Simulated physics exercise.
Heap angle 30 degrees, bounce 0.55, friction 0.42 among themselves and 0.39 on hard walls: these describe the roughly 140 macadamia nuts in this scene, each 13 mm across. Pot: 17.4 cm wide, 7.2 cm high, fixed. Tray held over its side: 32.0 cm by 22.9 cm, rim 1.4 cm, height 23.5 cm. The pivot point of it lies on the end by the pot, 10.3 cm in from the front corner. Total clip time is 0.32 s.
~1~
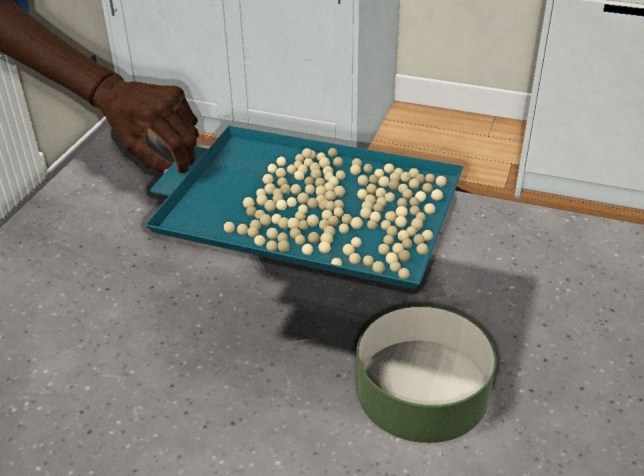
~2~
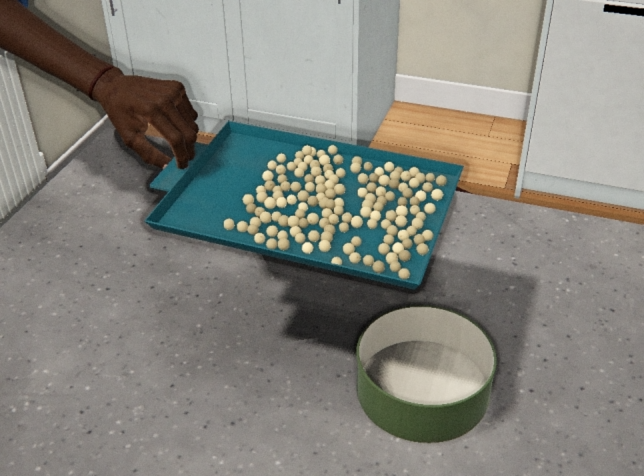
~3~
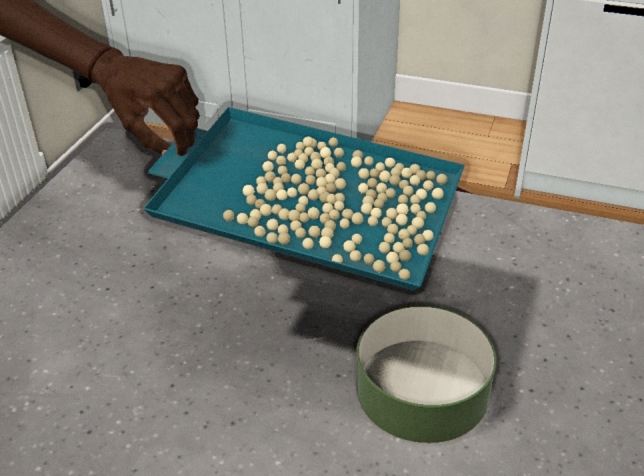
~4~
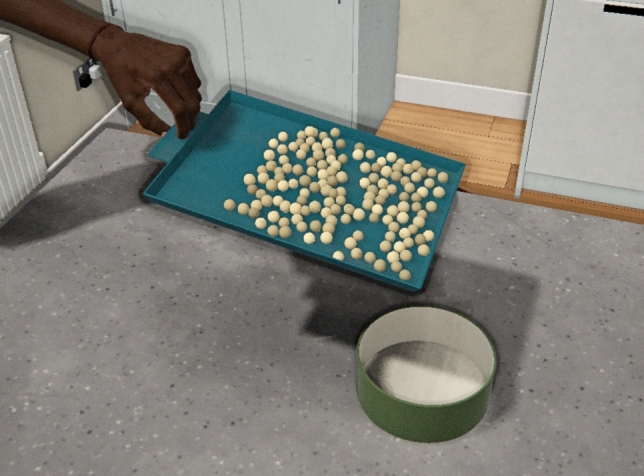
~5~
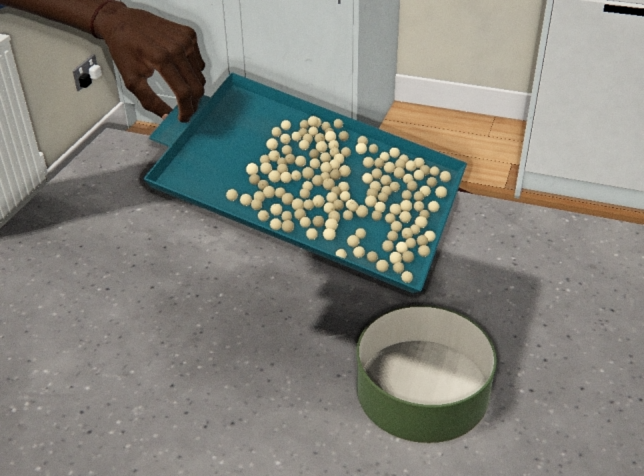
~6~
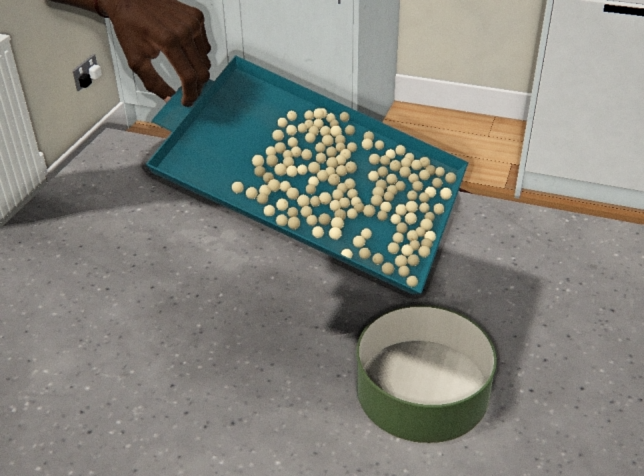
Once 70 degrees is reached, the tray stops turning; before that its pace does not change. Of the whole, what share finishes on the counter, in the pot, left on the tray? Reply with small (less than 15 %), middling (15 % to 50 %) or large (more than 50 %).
Counter - middling, pot - large, tray - small.
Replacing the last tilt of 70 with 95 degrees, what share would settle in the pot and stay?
In that case it comes to about 70 in a hundred.
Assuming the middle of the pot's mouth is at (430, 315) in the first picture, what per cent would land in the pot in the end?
Roughly 35 percent would end up there.
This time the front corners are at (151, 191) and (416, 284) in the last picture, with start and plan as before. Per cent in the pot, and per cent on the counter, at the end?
Per cent by place - pot 80, counter 20.
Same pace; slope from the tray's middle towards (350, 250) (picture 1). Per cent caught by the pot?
65 %.
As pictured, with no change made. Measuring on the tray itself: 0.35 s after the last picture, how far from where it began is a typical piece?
By then it sits near 9 cm from where it began.
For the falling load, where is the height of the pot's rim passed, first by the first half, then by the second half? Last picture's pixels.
Around (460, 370), then (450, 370).
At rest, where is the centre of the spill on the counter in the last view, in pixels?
Around (487, 465).
Then, 0.35 s after the last picture, tilt 44 degrees; the tray holds 100 %, the pot 0 %.
Then, 0.57 s after the last picture, tilt 60 degrees; the tray holds 75 %, the pot 5 %.
Then, 0.92 s after the last picture, tilt 70 degrees; the tray holds 20 %, the pot 45 %.
In the end, counter 25 %, pot 75 %, tray 0 %.
